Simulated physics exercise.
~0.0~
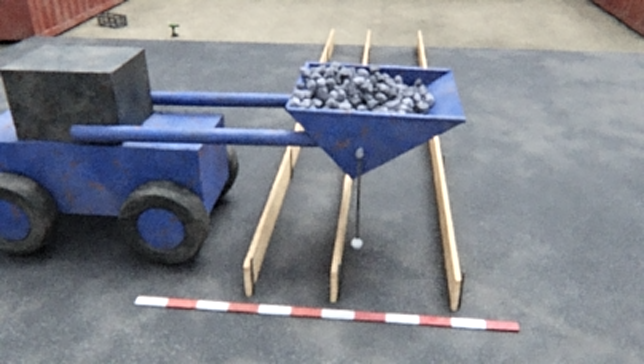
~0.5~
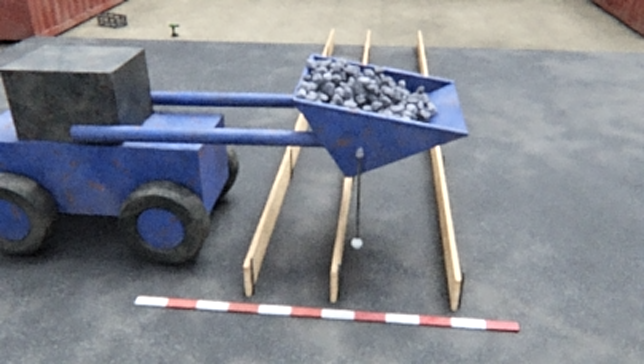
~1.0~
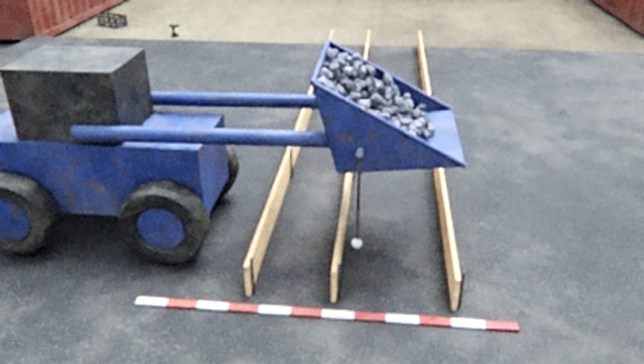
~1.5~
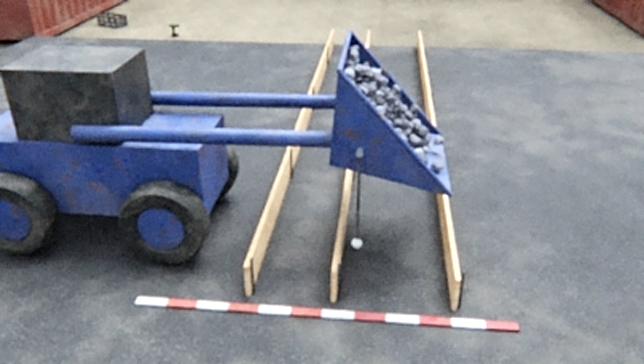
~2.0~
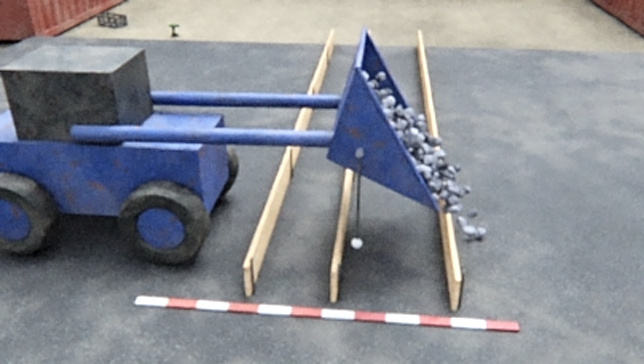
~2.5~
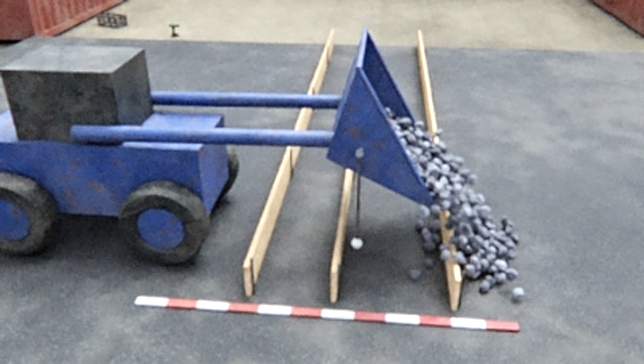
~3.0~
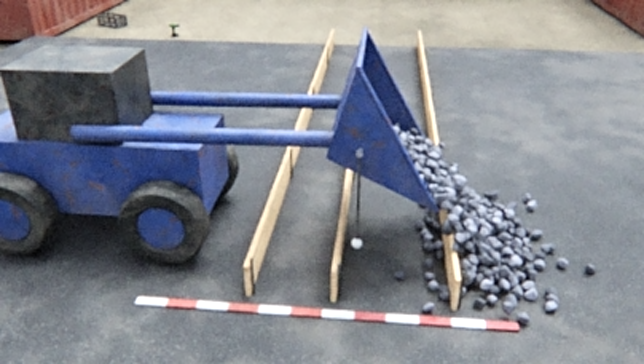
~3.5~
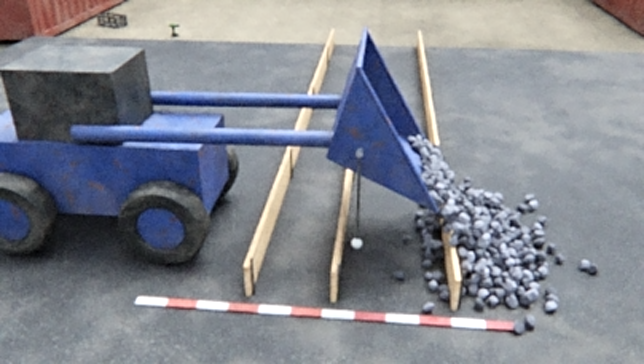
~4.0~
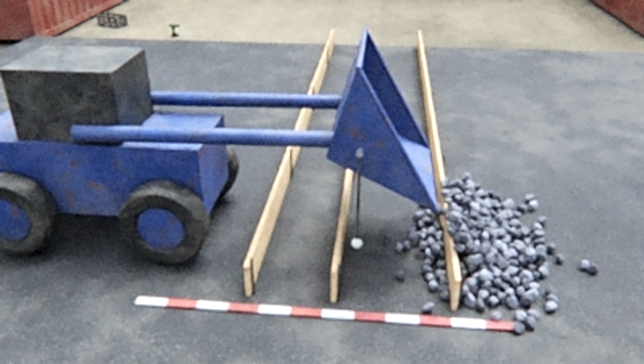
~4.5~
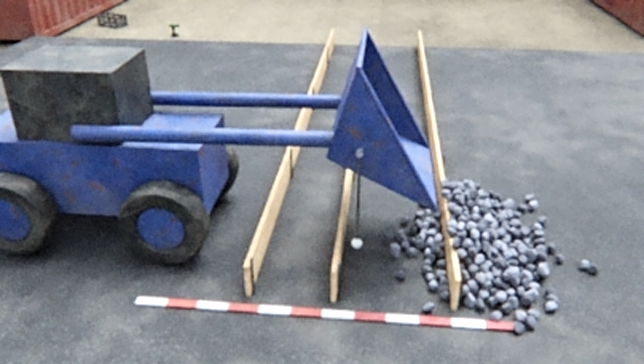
A blue loader tips its bucket and grey stones pour into a heap around the right-hand plank.
